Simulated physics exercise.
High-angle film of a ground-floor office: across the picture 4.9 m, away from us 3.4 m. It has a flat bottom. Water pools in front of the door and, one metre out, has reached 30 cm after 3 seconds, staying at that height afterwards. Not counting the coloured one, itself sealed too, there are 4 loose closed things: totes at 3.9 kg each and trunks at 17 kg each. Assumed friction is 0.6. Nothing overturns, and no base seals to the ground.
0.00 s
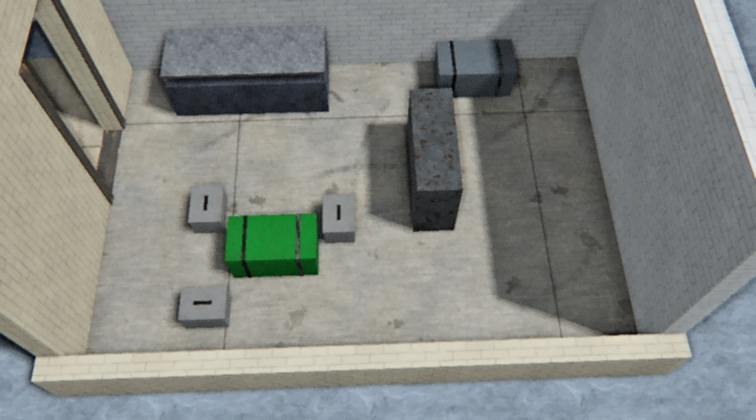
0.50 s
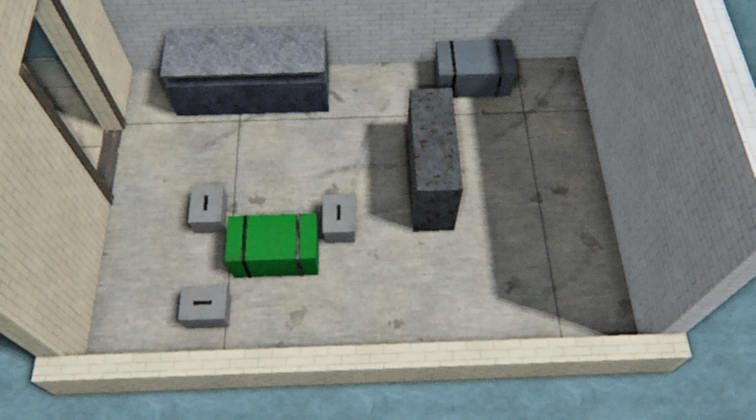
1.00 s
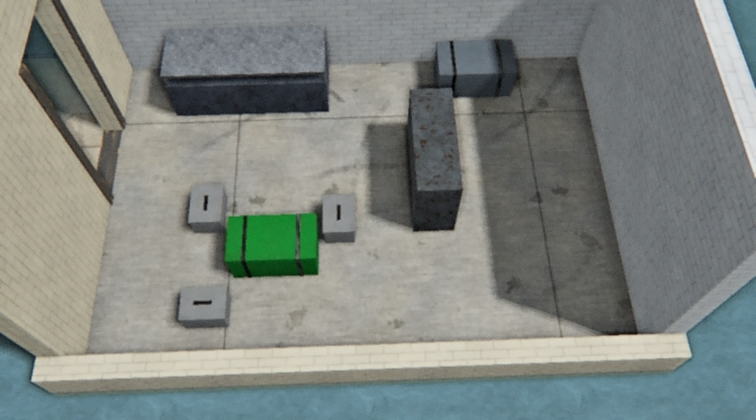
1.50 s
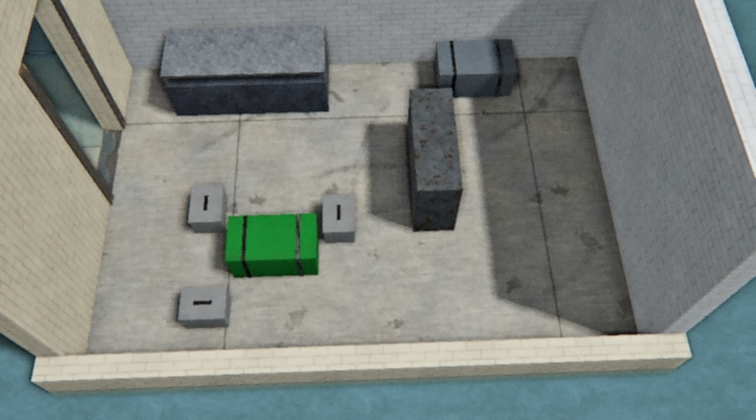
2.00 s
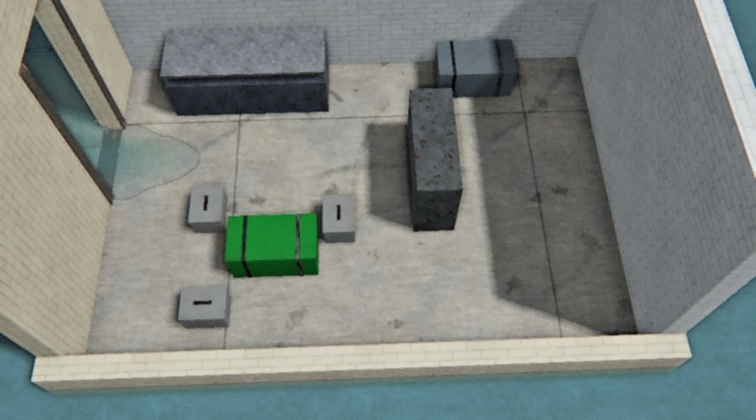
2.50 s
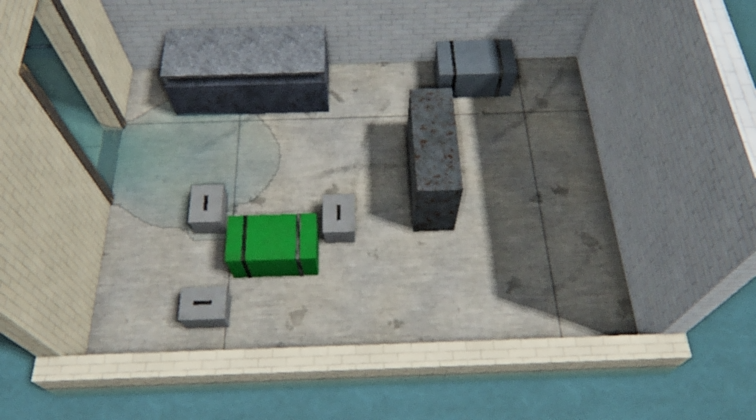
At first, a green trunk, three small grey totes and a grey trunk sit still on the dry floor of a walled room, while water rises outside. Then a thin sheet of water enters through the doorway on the left and spreads across the floor to the nearest tote, and nothing shifts.
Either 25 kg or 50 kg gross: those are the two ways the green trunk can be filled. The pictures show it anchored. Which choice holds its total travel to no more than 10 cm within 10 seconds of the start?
Only the heavier one succeeds.
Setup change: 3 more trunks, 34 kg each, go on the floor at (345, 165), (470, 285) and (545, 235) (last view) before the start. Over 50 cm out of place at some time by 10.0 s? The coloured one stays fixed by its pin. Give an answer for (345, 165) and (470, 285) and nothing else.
Note, in sequence: Exceeded, not exceeded.
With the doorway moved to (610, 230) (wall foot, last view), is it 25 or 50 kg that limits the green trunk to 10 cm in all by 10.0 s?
Short version: Only the heavy mass succeeds.
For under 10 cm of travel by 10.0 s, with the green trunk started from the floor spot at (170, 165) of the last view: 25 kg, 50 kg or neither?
Here both come up short.
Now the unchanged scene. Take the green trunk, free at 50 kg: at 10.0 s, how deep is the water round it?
About 7 cm.
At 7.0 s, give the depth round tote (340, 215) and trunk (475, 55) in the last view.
Some 6 cm at the first, some 8 cm at the second.
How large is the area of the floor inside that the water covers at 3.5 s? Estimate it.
Wet: Near 5.0 m2.
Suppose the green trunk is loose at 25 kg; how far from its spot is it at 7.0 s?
Shift: Roughly 10 cm.
After 3.5 s the green trunk would be 0 cm from its start with 25 kg and 0 cm from its start with 50 kg; 4 cm of water round it then.
After 4.5 s the green trunk would be 3 cm from its start with 25 kg and 0 cm from its start with 50 kg; 5 cm of water round it then.
After 7.0 s the green trunk would be 8 cm from its start with 25 kg and 0 cm from its start with 50 kg; 8 cm of water round it then.
After 10.0 s the green trunk would be 102 cm from its start with 25 kg and 0 cm from its start with 50 kg; 7 cm of water round it then.
